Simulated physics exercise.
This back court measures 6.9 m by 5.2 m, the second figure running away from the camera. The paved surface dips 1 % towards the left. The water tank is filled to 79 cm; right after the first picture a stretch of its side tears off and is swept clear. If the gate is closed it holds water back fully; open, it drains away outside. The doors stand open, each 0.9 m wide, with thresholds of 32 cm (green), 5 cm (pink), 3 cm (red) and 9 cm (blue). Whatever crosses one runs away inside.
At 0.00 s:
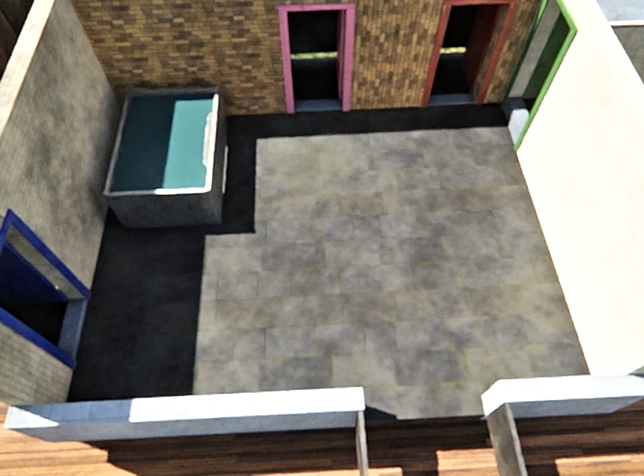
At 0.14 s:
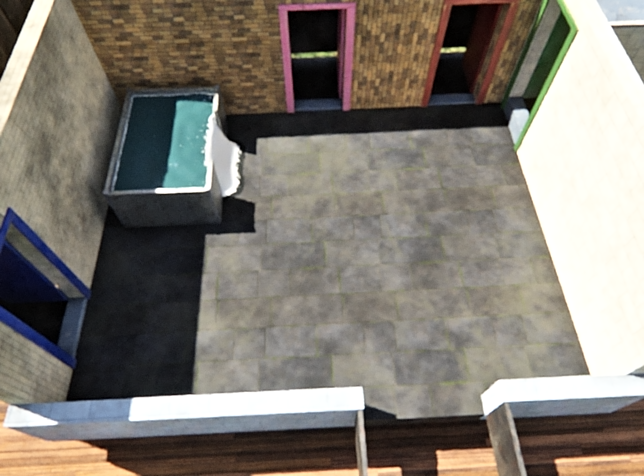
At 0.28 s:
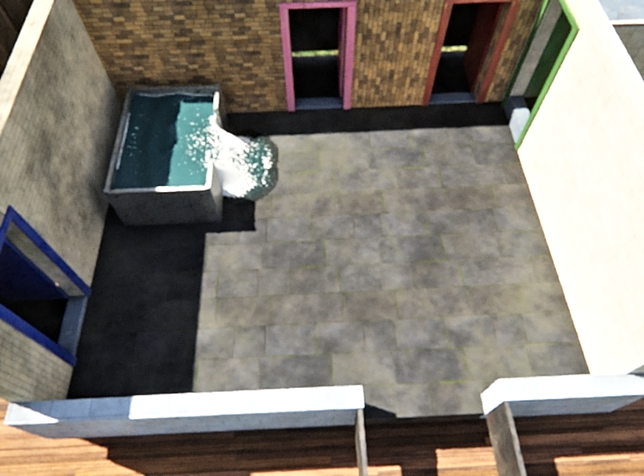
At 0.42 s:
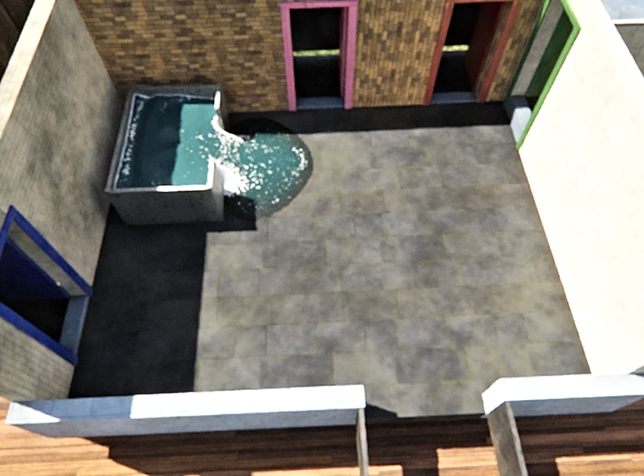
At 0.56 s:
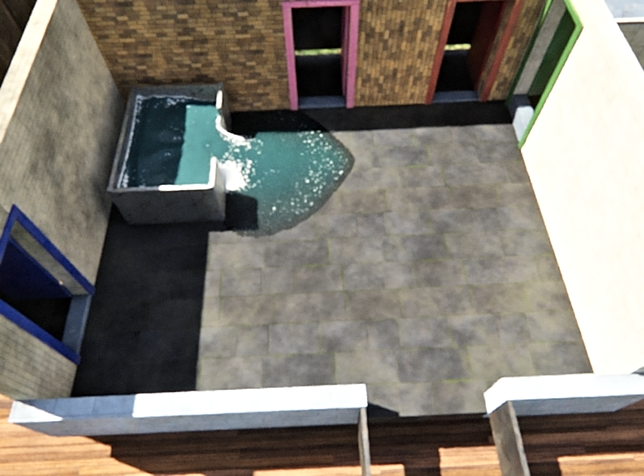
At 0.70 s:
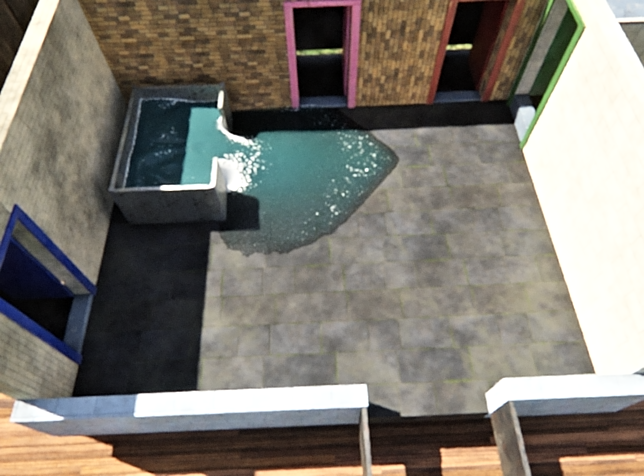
The clip shows a walled paved court with coloured open doorways and a tank of still water at upper left; part of its right side opens, and foaming water pours out, spreading rightward and toward the viewer across the paving.
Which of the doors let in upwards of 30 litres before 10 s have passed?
The water let in: At the green door it does not reach the limit; at the pink door it goes over the limit; at the red door it goes over the limit; at the blue door it does not reach the limit.
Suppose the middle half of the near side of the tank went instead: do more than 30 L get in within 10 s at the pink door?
Then: Pink below.
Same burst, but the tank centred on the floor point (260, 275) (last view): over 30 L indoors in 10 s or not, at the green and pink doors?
Then: Green under, pink below.
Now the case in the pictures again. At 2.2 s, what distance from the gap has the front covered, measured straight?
Some 5.6 m out.
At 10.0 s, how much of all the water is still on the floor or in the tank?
Some 76 per cent remains.
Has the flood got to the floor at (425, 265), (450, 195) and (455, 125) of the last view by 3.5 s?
In that order: Wet, flooded, flooded.
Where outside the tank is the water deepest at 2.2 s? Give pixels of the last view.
At about (501, 122).
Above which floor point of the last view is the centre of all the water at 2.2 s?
Near (312, 169).
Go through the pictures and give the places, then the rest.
In the first frame, still water, 79 cm deep, in the water tank at (167, 141).
In the second frame, the front is at (234, 144), 0.6 m from the gap at (218, 161); 0.2 m2 of floor is under water; 79 cm left at the back of the water tank.
In the third frame, the front is at (272, 149), 0.9 m from the gap at (219, 159); 1.0 m2 of floor is under water; 74 cm left at the back of the water tank.
In the fourth frame, water pours out at (220, 159) and has run 1.5 m, to (308, 168); typically 8 cm deep outside, 68 cm at the water tank's back.
In the fifth frame, the front is at (348, 158), 2.1 m from the gap at (222, 158); 4.0 m2 of floor is under water; 66 cm left at the back of the water tank.
In the sixth frame, the front is at (392, 156), 2.8 m from the gap at (223, 158); 6.0 m2 of floor is under water; 61 cm left at the back of the water tank.
After 1.4 s water covers 45 % of the floor and is deepest (34 cm) near (238, 165); green door 3 cm at the sill, 0 L in, pink door 16 cm at the sill, 13 L in, red door 5 cm at the sill, 0 L in, blue door not reached.
After 2.2 s water covers 60 % of the floor and is deepest (36 cm) near (501, 122); green door 33 cm at the sill, 0 L in, pink door 12 cm at the sill, 51 L in, red door 8 cm at the sill, 6 L in, blue door not reached.
After 3.5 s water covers 65 % of the floor and is deepest (21 cm) near (594, 373); green door 18 cm at the sill, 1 L in, pink door 10 cm at the sill, 78 L in, red door 11 cm at the sill, 34 L in, blue door not reached.
After 6.0 s water covers 70 % of the floor and is deepest (14 cm) near (589, 360); green door 9 cm at the sill, 2 L in, pink door 6 cm at the sill, 94 L in, red door 11 cm at the sill, 125 L in, blue door not reached.
After 10.0 s water covers 100 % of the floor and is deepest (12 cm) near (69, 412); green door 4 cm at the sill, 2 L in, pink door 5 cm at the sill, 96 L in, red door 5 cm at the sill, 176 L in, blue door 10 cm at the sill, 1 L in.
